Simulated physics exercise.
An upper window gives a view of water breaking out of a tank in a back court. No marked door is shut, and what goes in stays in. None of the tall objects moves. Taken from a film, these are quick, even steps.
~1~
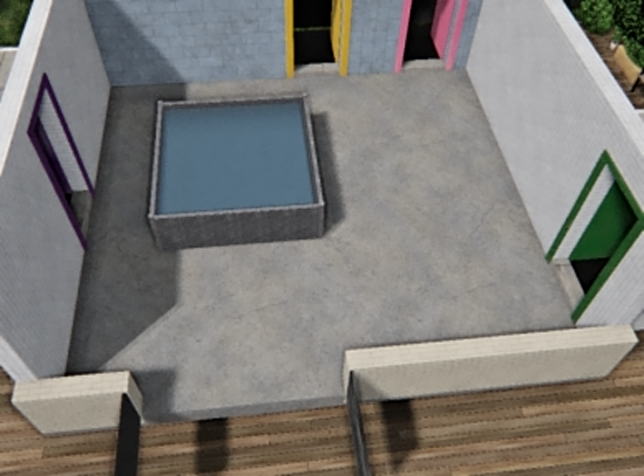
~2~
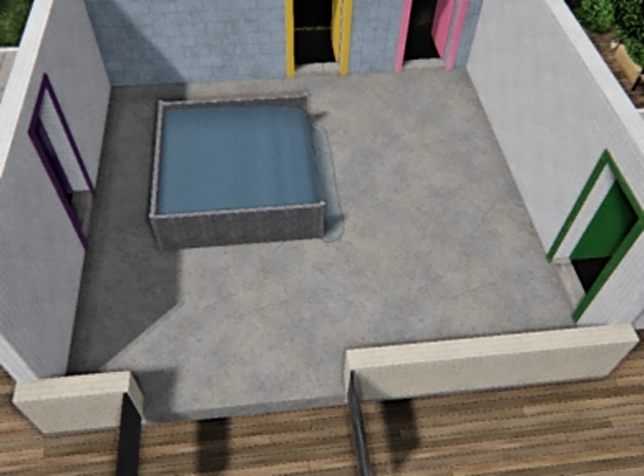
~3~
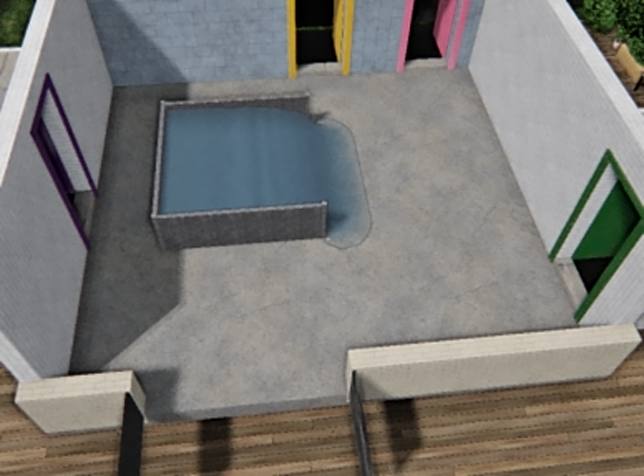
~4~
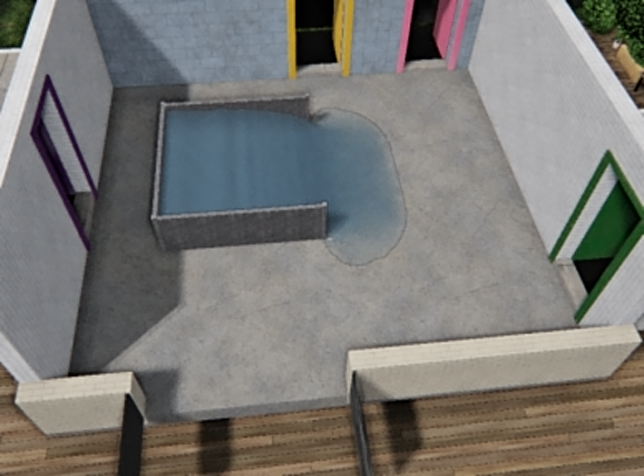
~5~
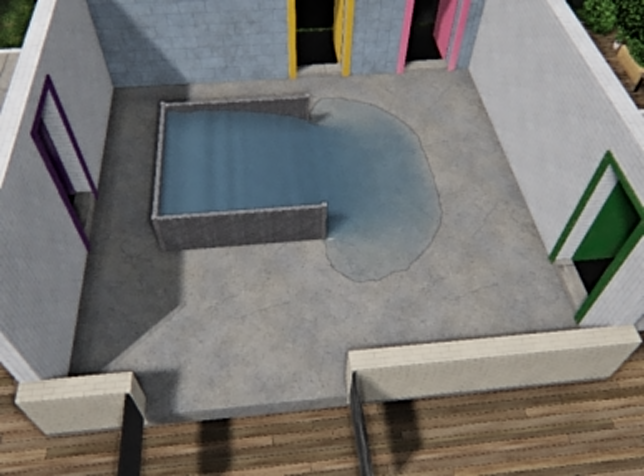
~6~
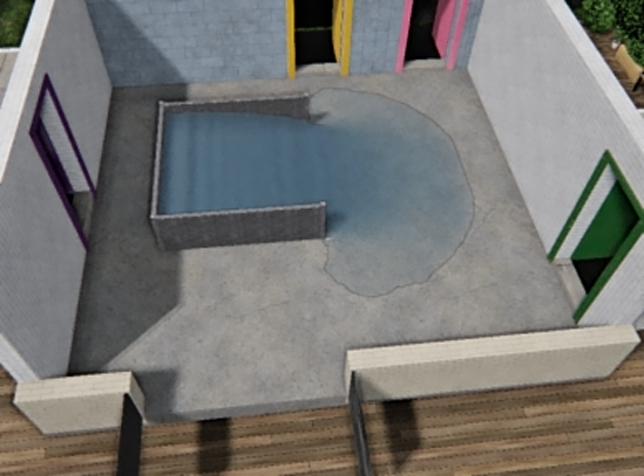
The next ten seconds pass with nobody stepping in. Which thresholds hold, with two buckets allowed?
In the end green door: Over the cap. Pink door: Over the cap. Yellow door: Within the cap. Purple door: Within the cap.
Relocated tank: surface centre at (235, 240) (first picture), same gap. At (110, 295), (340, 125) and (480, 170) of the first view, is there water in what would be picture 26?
One after the other: Untouched, untouched, reached.
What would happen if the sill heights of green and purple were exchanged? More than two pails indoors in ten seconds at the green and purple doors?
To sum up, the green door never reaches the limit while the purple door never reaches the limit.
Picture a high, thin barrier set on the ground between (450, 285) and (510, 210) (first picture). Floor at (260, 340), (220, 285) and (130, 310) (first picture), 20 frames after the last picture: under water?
Log, spots one to three: Spared; spared; spared.
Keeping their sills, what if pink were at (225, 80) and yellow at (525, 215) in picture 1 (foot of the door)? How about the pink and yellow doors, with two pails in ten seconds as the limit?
Result - pink keeps within bounds, yellow runs over the limit.
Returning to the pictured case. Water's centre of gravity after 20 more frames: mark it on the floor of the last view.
I'd point to (403, 184).
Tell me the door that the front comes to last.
The purple door.
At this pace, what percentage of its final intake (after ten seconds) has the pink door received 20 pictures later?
Close to 40 %.
A moment on, water covers 40 % of the floor; the green door not reached, the pink door wet at the sill, nothing in, the yellow door not reached, the purple door not reached.
Next, water covers 45 % of the floor; the green door under two buckets in, the pink door under two buckets in, the yellow door wet at the sill, nothing in, the purple door not reached.
Then, water covers 50 % of the floor; the green door over two buckets in, the pink door far over two buckets in, the yellow door wet at the sill, nothing in, the purple door not reached.
Later, water covers 95 % of the floor; the green door far over two buckets in, the pink door far over two buckets in, the yellow door wet at the sill, nothing in, the purple door not reached.
In the end, water covers 100 % of the floor; the green door far over two buckets in, the pink door far over two buckets in, the yellow door wet at the sill, nothing in, the purple door wet at the sill, nothing in.
